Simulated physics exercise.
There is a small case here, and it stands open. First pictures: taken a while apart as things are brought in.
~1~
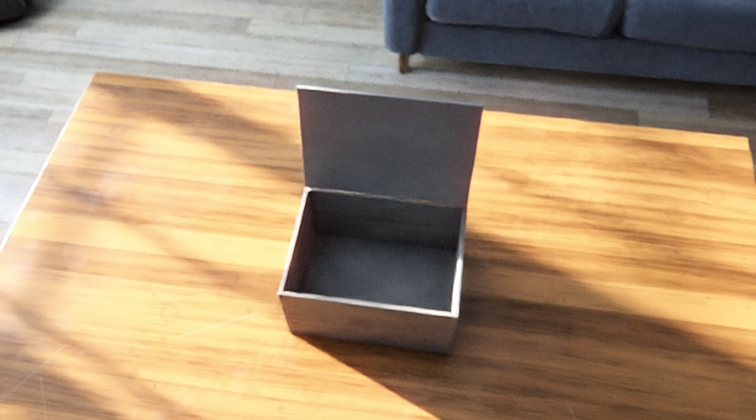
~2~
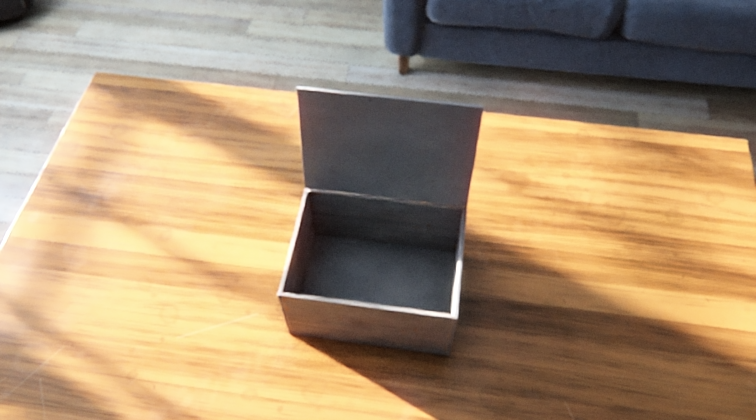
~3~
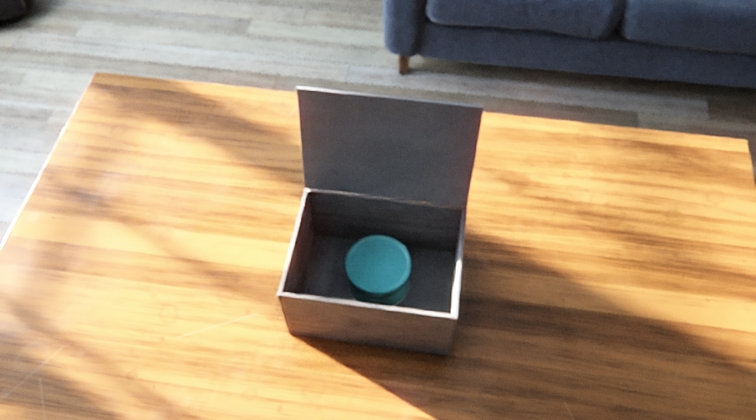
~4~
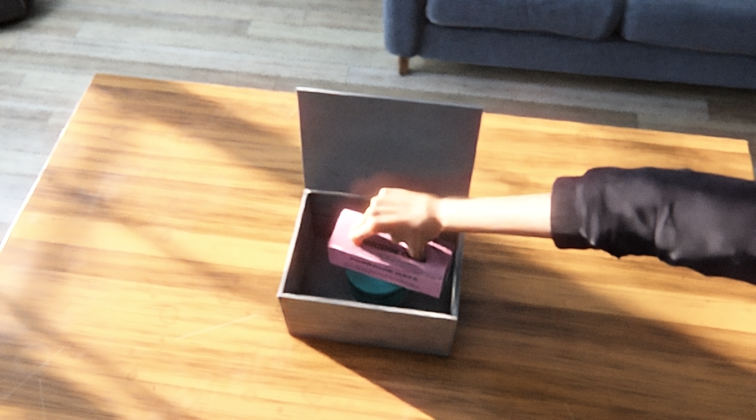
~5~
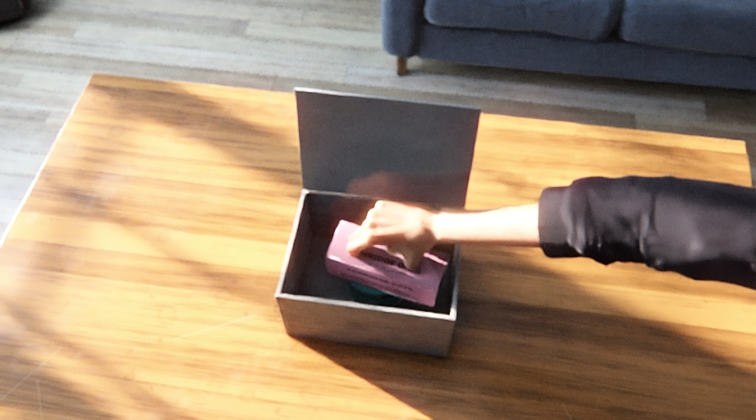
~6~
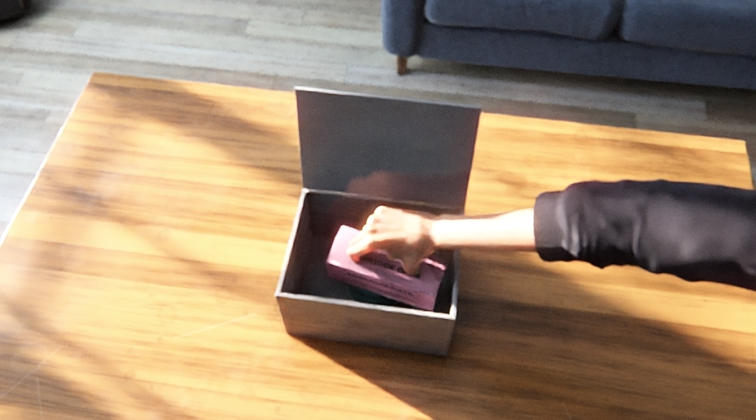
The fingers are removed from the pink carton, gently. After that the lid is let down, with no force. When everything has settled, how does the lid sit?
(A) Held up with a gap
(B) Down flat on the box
(B) Down flat on the box.
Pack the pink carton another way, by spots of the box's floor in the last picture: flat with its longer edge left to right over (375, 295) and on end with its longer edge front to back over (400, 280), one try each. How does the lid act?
The first attempt leaves the lid fully closed, while the second leaves it partly open.
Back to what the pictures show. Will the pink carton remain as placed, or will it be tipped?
Looking at the last picture, the pink carton is left as set.
Then, 1.20 s past the last view, lid starting down.
Then, 1.70 s past the last view, lid 50° above the rim.
Then, 2.10 s past the last view, lid 13° above the rim.
Finally, lid shut; both still in place. Final places as the last picture's camera would see them, pink carton near (387, 269).
